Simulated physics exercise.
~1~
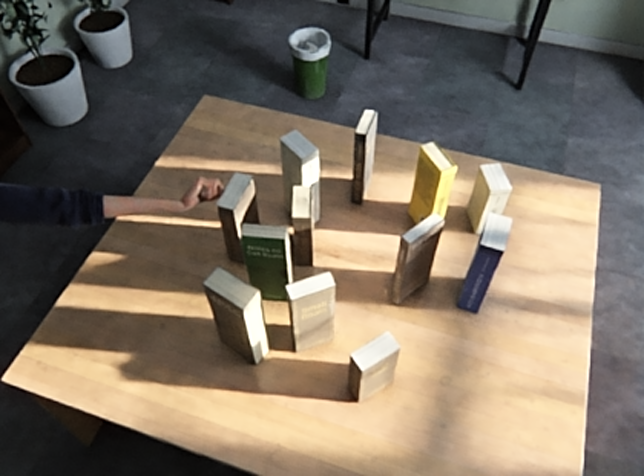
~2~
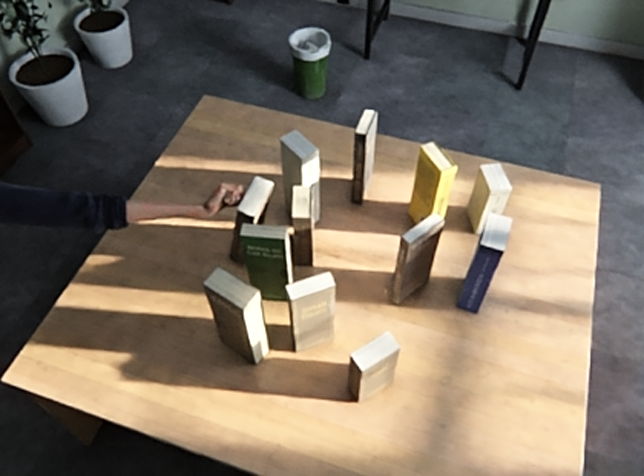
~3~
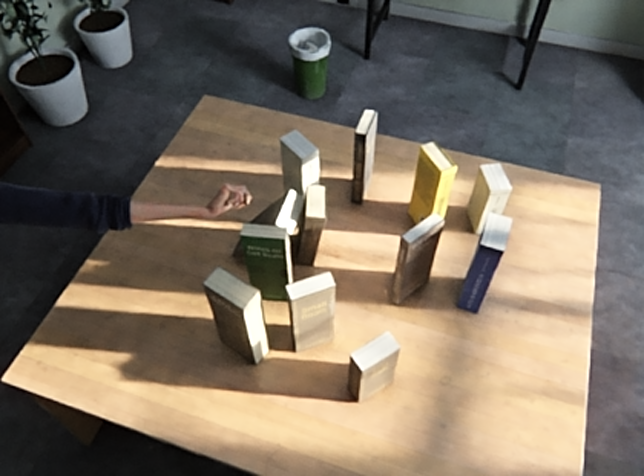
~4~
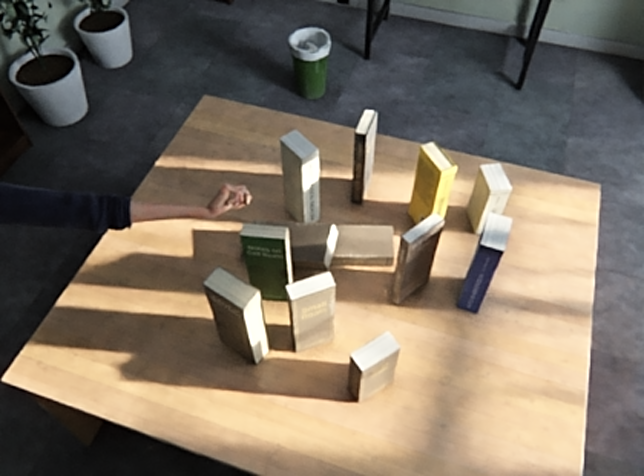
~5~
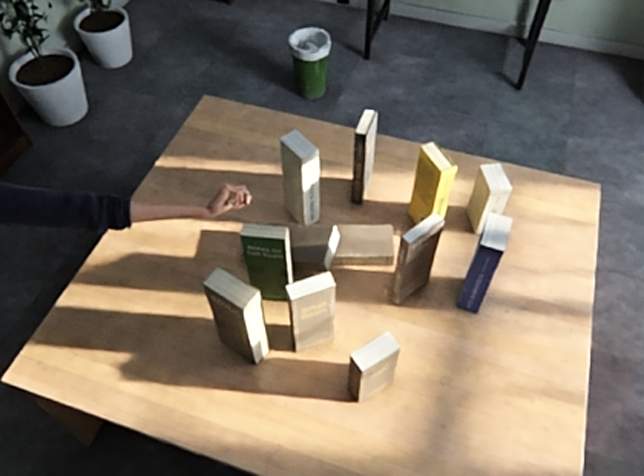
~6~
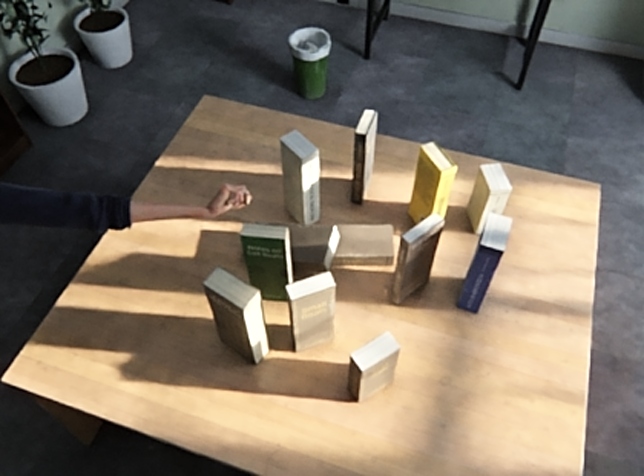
A hand pushing a standing book rightward on a wooden table, toppling it into another, both ending flat while the rest stand.
